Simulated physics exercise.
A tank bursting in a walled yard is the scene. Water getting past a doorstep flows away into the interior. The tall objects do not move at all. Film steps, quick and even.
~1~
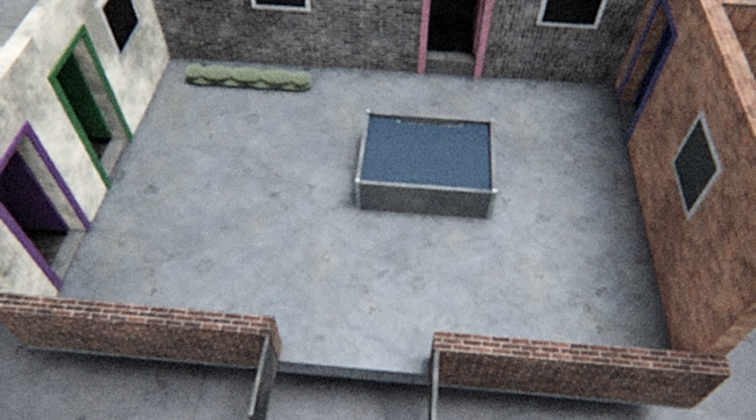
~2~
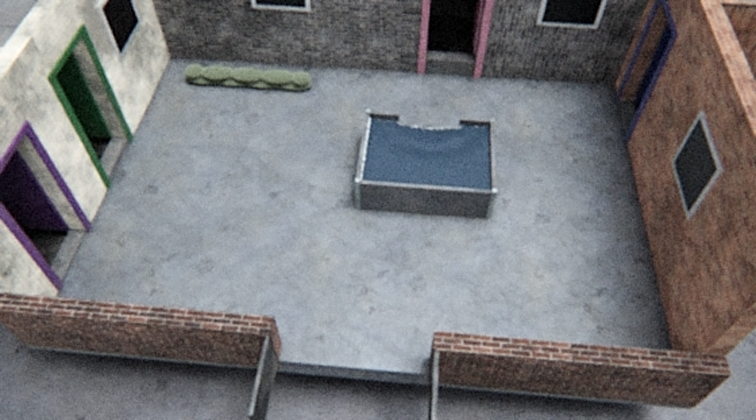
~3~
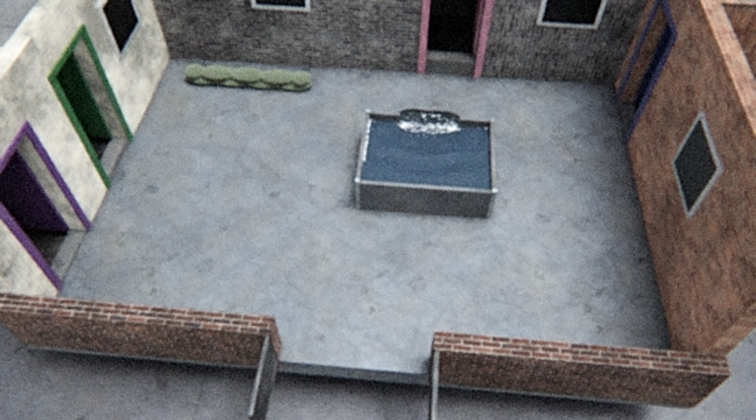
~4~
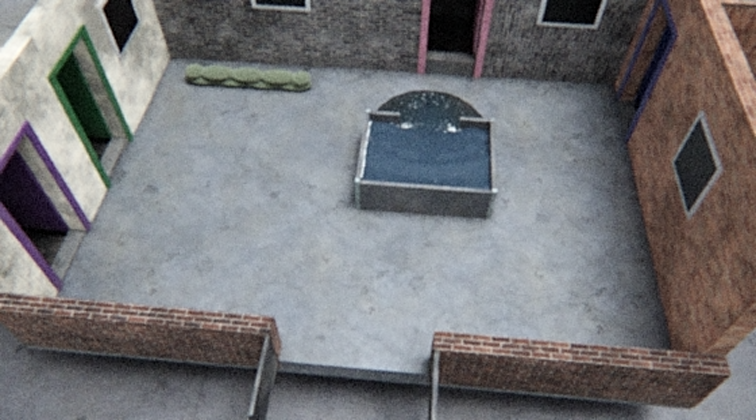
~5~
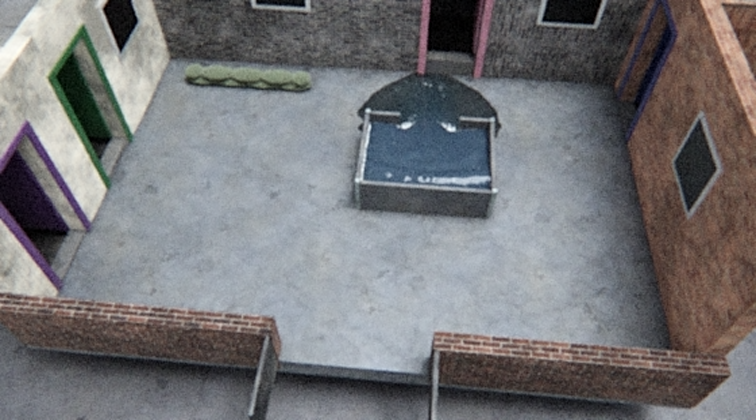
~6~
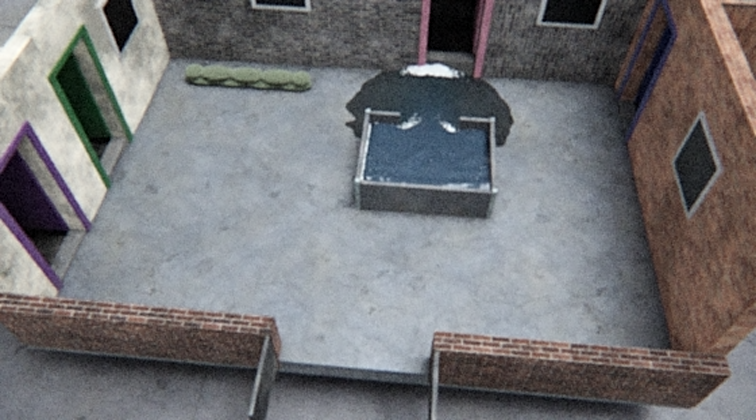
A walled yard with an open tank of blue water, its far side gapping and water pouring out, spreading toward the back wall.
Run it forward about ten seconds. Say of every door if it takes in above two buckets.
In order: The green door copes honestly; the pink door copes honestly; the purple door copes honestly; the blue door gets overwhelmed honestly.
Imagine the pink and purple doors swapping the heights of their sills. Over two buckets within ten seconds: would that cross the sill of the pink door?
Well, the way I see it, the pink door lets through more.
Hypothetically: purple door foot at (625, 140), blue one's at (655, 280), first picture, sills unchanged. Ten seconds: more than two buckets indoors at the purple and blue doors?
Taking them in turn, the purple door crosses the limit and the blue door remains below the limit.
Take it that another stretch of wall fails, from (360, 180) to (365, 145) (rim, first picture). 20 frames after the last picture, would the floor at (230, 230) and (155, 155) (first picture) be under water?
Soaked, Soaked.
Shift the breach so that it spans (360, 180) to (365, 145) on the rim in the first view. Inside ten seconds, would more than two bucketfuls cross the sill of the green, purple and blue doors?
I'd say the green one stays shy of the line, the purple one crosses the line and the blue one stays shy of the line.
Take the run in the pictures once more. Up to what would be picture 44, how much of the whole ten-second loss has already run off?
I get 85 percent.
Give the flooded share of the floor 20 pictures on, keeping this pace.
That comes to about 30 per cent.
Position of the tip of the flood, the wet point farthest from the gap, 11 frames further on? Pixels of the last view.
Front's tip: Near (216, 65).
A moment on, water covers 10 % of the floor; the green door not reached, the pink door wet at the sill, nothing in, the purple door not reached, the blue door not reached.
Next, water covers 15 % of the floor; the green door not reached, the pink door wet at the sill, nothing in, the purple door not reached, the blue door wet at the sill, nothing in.
Then, water covers 30 % of the floor; the green door not reached, the pink door wet at the sill, nothing in, the purple door not reached, the blue door over two buckets in.
Later, water covers 60 % of the floor; the green door wet at the sill, nothing in, the pink door wet at the sill, nothing in, the purple door wet at the sill, nothing in, the blue door over two buckets in.
In the end, water covers 80 % of the floor; the green door wet at the sill, nothing in, the pink door wet at the sill, nothing in, the purple door under two buckets in, the blue door far over two buckets in.
